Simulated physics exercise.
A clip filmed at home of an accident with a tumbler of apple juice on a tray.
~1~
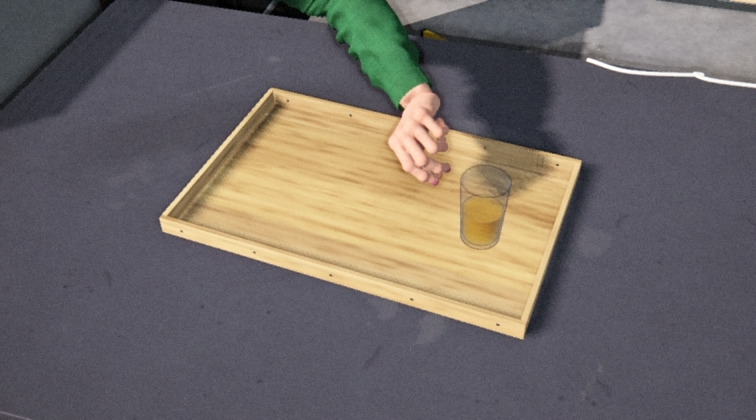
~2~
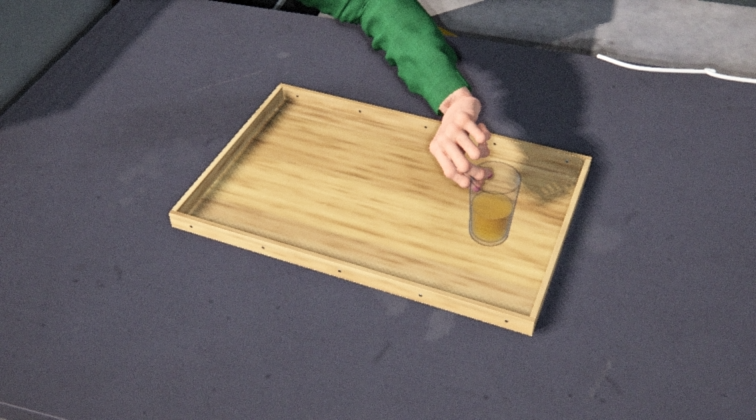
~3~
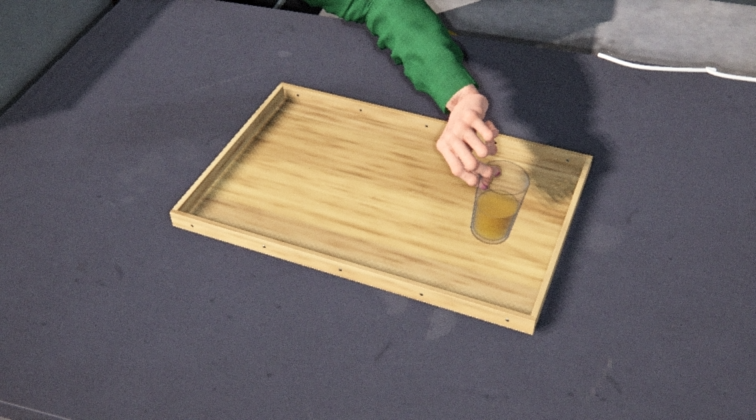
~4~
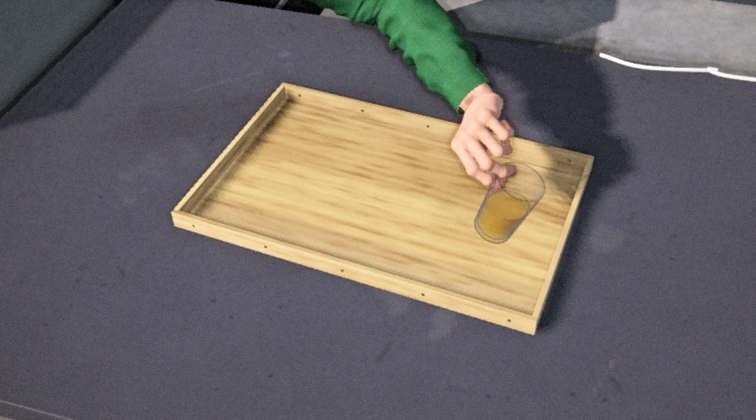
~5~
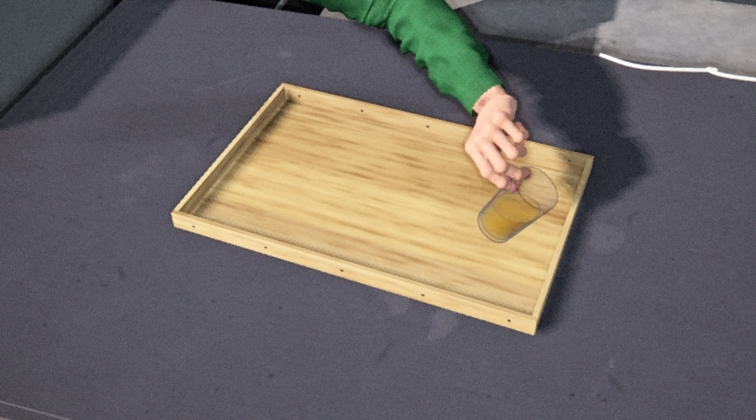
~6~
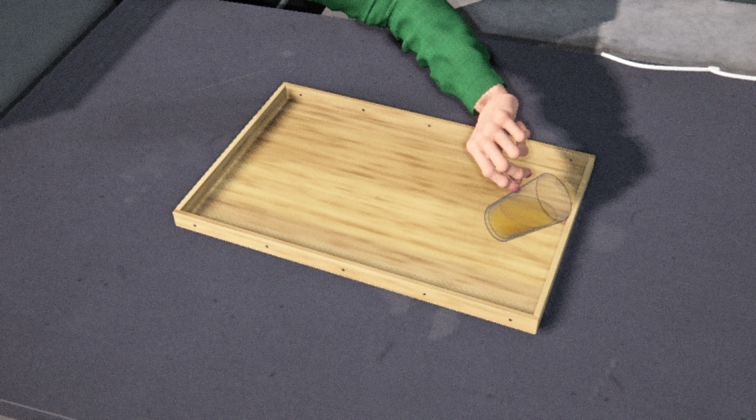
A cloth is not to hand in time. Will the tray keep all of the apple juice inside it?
No - sure enough, the spill will come off the tray.
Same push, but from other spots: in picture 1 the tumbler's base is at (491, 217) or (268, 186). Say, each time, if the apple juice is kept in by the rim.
In the first try it escapes from the tray; in the second it keeps within the tray.
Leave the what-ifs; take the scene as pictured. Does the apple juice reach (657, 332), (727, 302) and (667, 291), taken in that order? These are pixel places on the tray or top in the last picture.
The opening spot comes out in the spill, the second in the spill, the closing one in the spill.
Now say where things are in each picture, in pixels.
It stands upright; tumbler (483, 208) about half full; tray (345, 268), in the first frame.
The hand pushes it; tumbler about half full, surface at (492, 205), in the second frame.
The hand pushes it; tumbler (498, 203) about half full, in the third frame.
The hand pushes it; tumbler about half full, surface at (507, 205); tray (356, 263), in the fourth frame.
The hand pushes it; tumbler (516, 206) tipped 30°, in the fifth frame.
It is falling; tumbler (527, 210) tipped 40°, in the sixth frame.
Soon after, the tumbler lies across the rim; the puddle covers about as much as a plate; it is on the top, beyond the rim.
Later, the puddle covers about as much as a tray; it is on the top, beyond the rim.
In the end, the puddle covers about as much as a tray; it is on the top, beyond the rim.
